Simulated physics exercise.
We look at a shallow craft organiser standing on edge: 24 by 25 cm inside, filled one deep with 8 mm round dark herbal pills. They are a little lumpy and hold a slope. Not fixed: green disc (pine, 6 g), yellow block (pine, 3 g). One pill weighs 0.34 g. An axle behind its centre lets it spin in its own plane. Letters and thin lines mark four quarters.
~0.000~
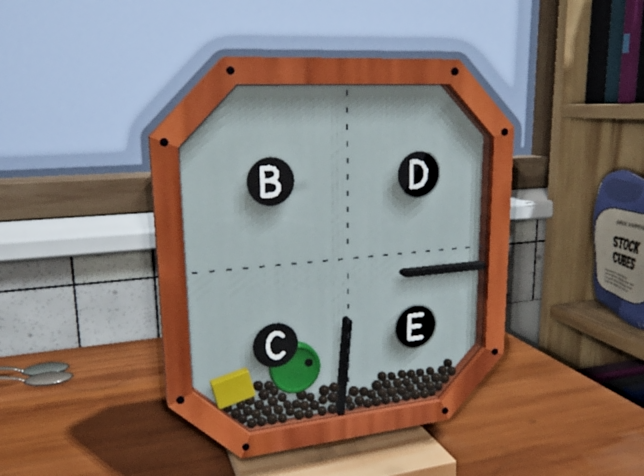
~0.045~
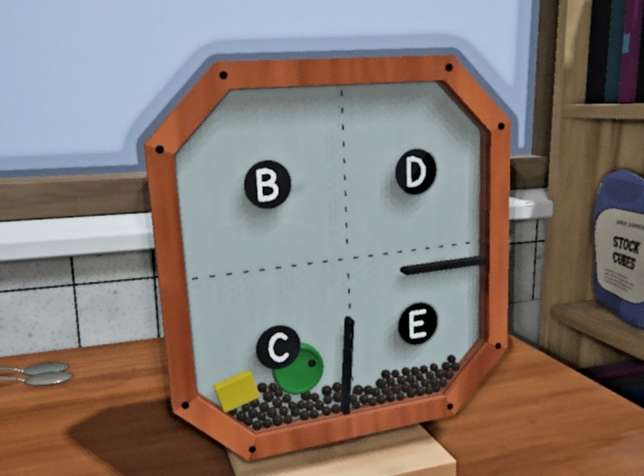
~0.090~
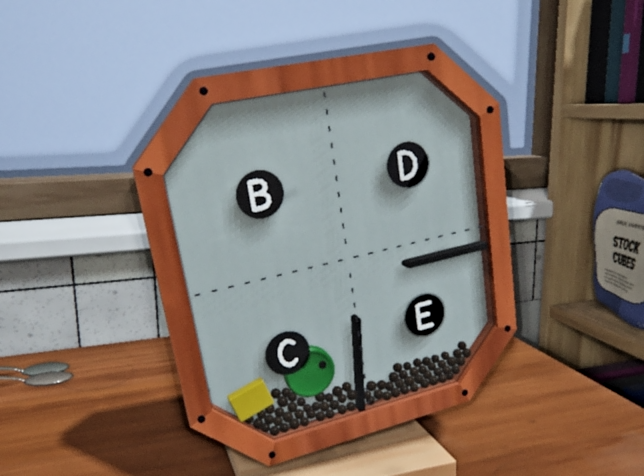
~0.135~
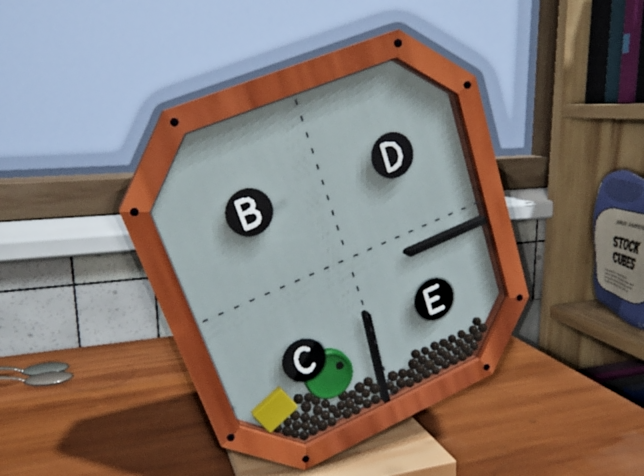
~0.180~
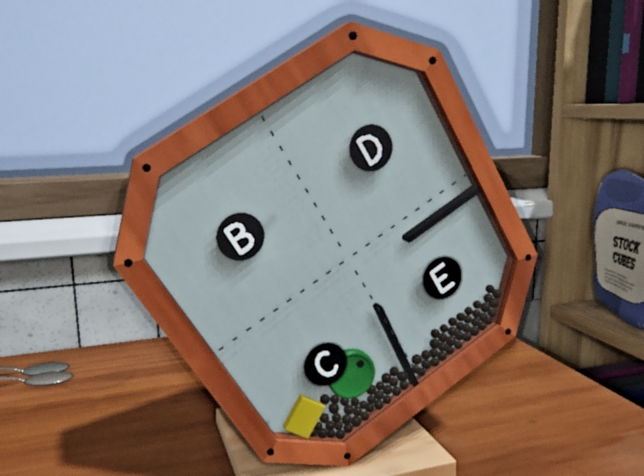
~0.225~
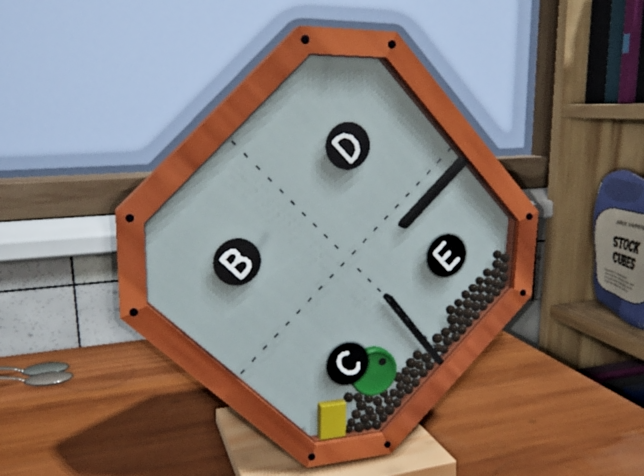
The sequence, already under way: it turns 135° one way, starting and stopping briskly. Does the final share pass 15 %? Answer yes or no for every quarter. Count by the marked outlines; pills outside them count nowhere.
Quarter B: Yes; quarter C: No; quarter D: No; quarter E: No.
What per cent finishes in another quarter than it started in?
Some 95 per cent.
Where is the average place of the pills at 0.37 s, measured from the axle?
Some 11 cm right and 2 cm below.
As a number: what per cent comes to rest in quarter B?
Some 95 per cent.
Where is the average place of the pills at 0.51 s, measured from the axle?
About 10 cm right and 3 cm above.
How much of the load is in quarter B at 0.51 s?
About 0 per cent.
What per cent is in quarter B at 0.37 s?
Some 0 per cent.
After 0.37 s, it stands 83° anticlockwise; the pills' middle is 11 cm right of and 2 cm below the centre; C 50 %, E 50 %.
After 0.51 s, it stands 122° anticlockwise; the pills' middle is 10 cm right of and 3 cm above the centre; C 50 %, E 50 %.
After 0.63 s, it stands 135° anticlockwise; the pills' middle is 6 cm right of and 1 cm above the centre; B 5 %, C 45 %, D 5 %, E 40 %.
At rest by 1.5 s, it stands 135° anticlockwise; B 95 %, C 5 %, D 0 %, E 0 %.
